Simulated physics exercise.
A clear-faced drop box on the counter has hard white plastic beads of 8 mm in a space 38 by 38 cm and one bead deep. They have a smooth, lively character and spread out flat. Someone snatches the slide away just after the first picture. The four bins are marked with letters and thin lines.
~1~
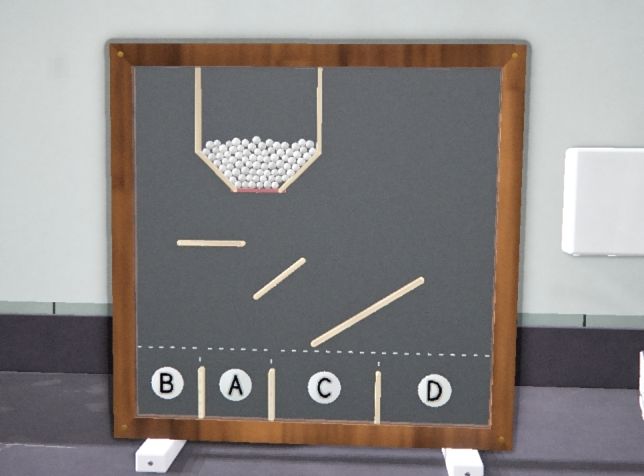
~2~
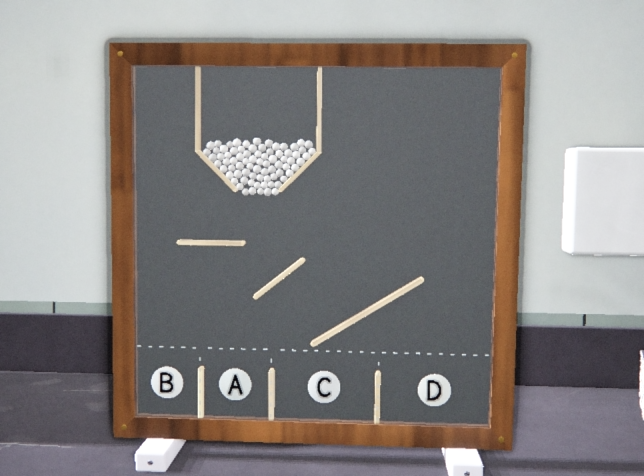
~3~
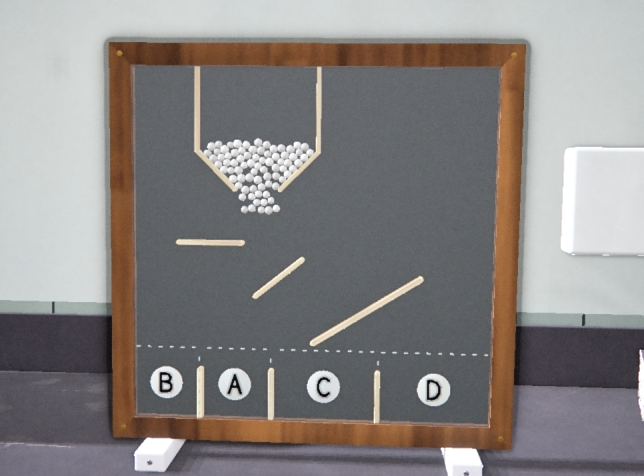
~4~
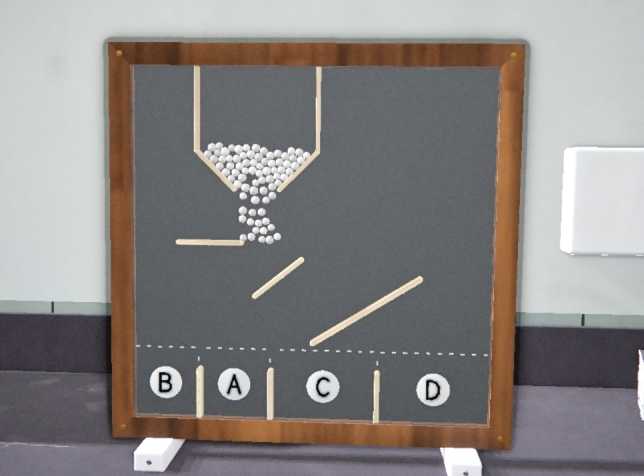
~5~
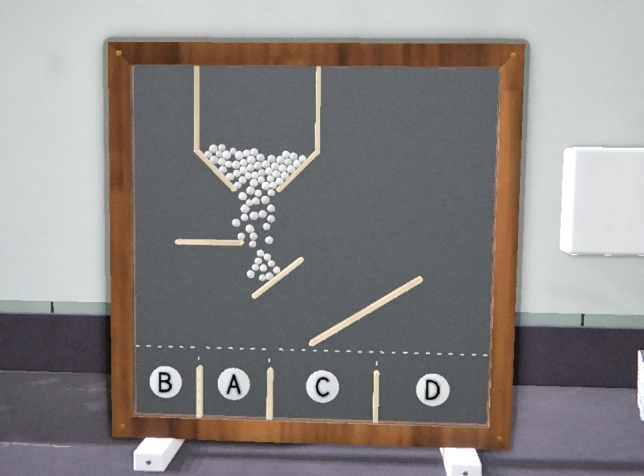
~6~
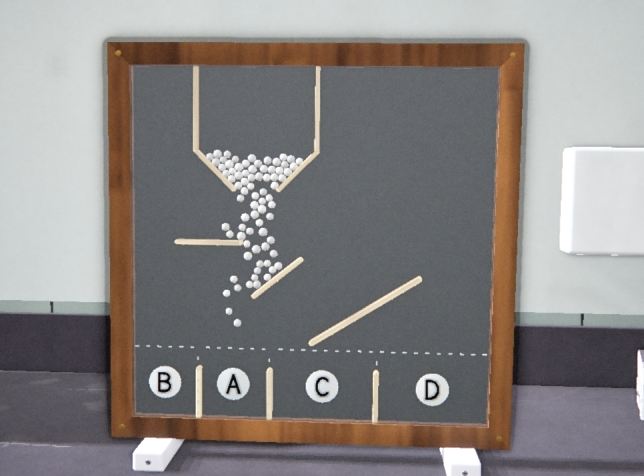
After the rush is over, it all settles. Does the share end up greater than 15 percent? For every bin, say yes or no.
A: Yes. B: Yes. C: No. D: No.
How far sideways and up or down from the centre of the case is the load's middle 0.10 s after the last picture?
Left: About 7 cm; below: About 1 cm.
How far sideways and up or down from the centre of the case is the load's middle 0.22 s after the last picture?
Offset: Approx. 10 cm left, 8 cm below.
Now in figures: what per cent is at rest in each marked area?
Bin A: 35; bin B: 60; bin C: 0; bin D: 0.
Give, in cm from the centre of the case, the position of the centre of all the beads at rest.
About 13 cm left and 17 cm below.
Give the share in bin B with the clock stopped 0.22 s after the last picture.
About 25 per cent.
Then, 0.10 s after the last picture, the beads' middle is 7 cm left of and 1 cm below the centre; A 5 %, B 10 %.
Then, 0.22 s after the last picture, the beads' middle is 10 cm left of and 8 cm below the centre; A 20 %, B 25 %.
Then, 0.45 s after the last picture, the beads' middle is 13 cm left of and 16 cm below the centre; A 35 %, B 55 %.
All still 1.5 s after it, A 35 %, B 60 %, C 0 %, D 0 %.
